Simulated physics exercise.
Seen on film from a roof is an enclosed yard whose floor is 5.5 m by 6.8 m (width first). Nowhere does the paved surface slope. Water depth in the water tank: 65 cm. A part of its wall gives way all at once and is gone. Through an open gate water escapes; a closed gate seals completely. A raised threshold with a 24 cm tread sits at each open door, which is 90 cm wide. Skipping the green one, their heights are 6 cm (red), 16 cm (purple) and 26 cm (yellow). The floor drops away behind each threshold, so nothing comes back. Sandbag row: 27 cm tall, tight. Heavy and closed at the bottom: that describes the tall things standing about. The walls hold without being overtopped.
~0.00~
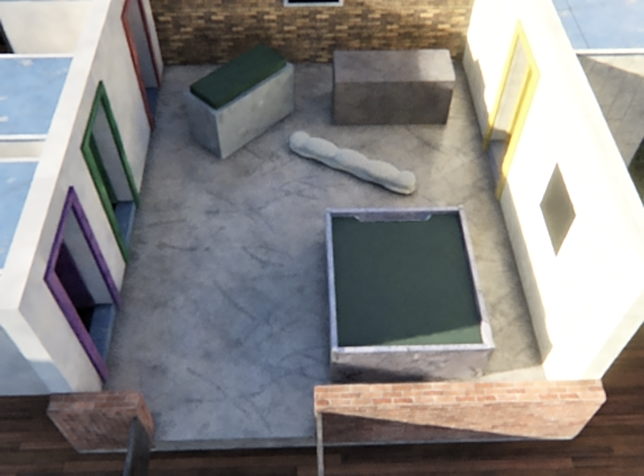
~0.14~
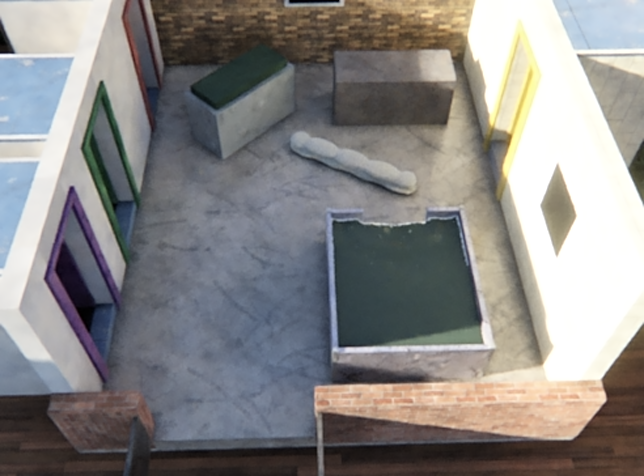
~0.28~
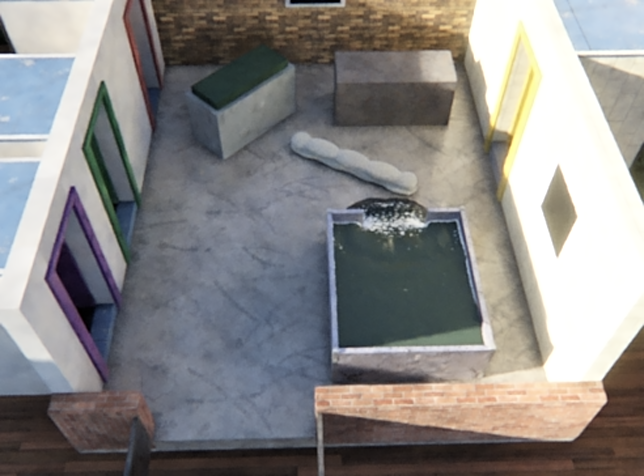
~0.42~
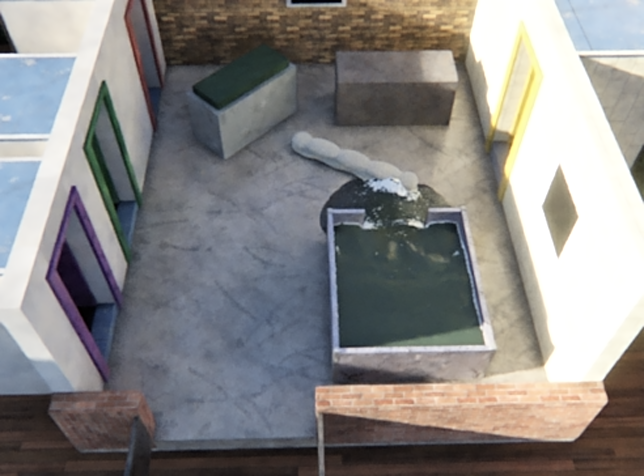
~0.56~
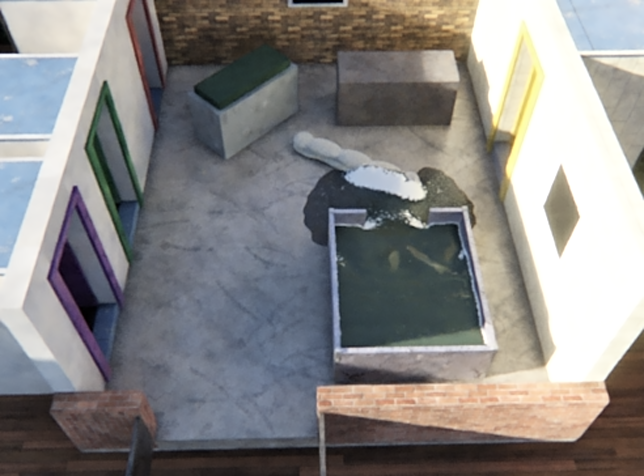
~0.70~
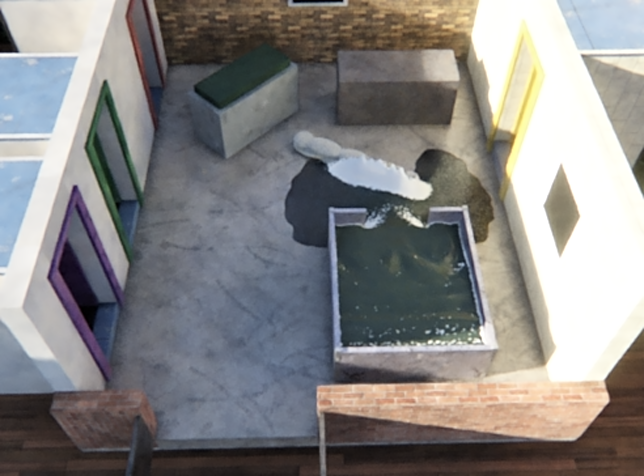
A square tank of dark water opens on its far side and water spreads around the sandbags.
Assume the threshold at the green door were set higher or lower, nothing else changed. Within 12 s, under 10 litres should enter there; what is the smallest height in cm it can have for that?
Around 14.5 cm.
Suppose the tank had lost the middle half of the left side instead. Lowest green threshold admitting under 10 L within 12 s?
If so: Around 19 cm.
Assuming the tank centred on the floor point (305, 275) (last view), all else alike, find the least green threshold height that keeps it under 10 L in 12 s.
Then roughly 11.5 cm.
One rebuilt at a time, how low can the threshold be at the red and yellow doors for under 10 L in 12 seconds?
About 12.0 cm at red and about 18 cm at yellow.
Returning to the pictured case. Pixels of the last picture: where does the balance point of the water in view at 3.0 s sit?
The balance point sits at roughly (359, 231).
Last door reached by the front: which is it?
It's the purple door.
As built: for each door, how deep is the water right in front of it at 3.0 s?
Red door 4 cm, purple door 1 cm, green door 17 cm, yellow door 15 cm.
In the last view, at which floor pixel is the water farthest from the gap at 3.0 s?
Near pixel (165, 82).
After 1.4 s water covers 25 % of the floor, deepest (43 cm) near (390, 191); it has not reached the green door.
After 3.0 s water covers 50 % of the floor, deepest (26 cm) near (391, 200); 17 cm at the green door, 0 litres in over its 16 cm threshold.
After 12.0 s water covers 95 % of the floor, deepest (10 cm) near (103, 406); 5 cm at the green door, 6 litres in over its 16 cm threshold.
At the green door as built, the water arrived by 2.4 s and peaked near 17 cm at 3.0 s.
With a threshold of 13.5 cm, 14 litres would have come in within the 12 s; with 18.5 cm, 2 litres. So under 10 litres takes about 14.5 cm.
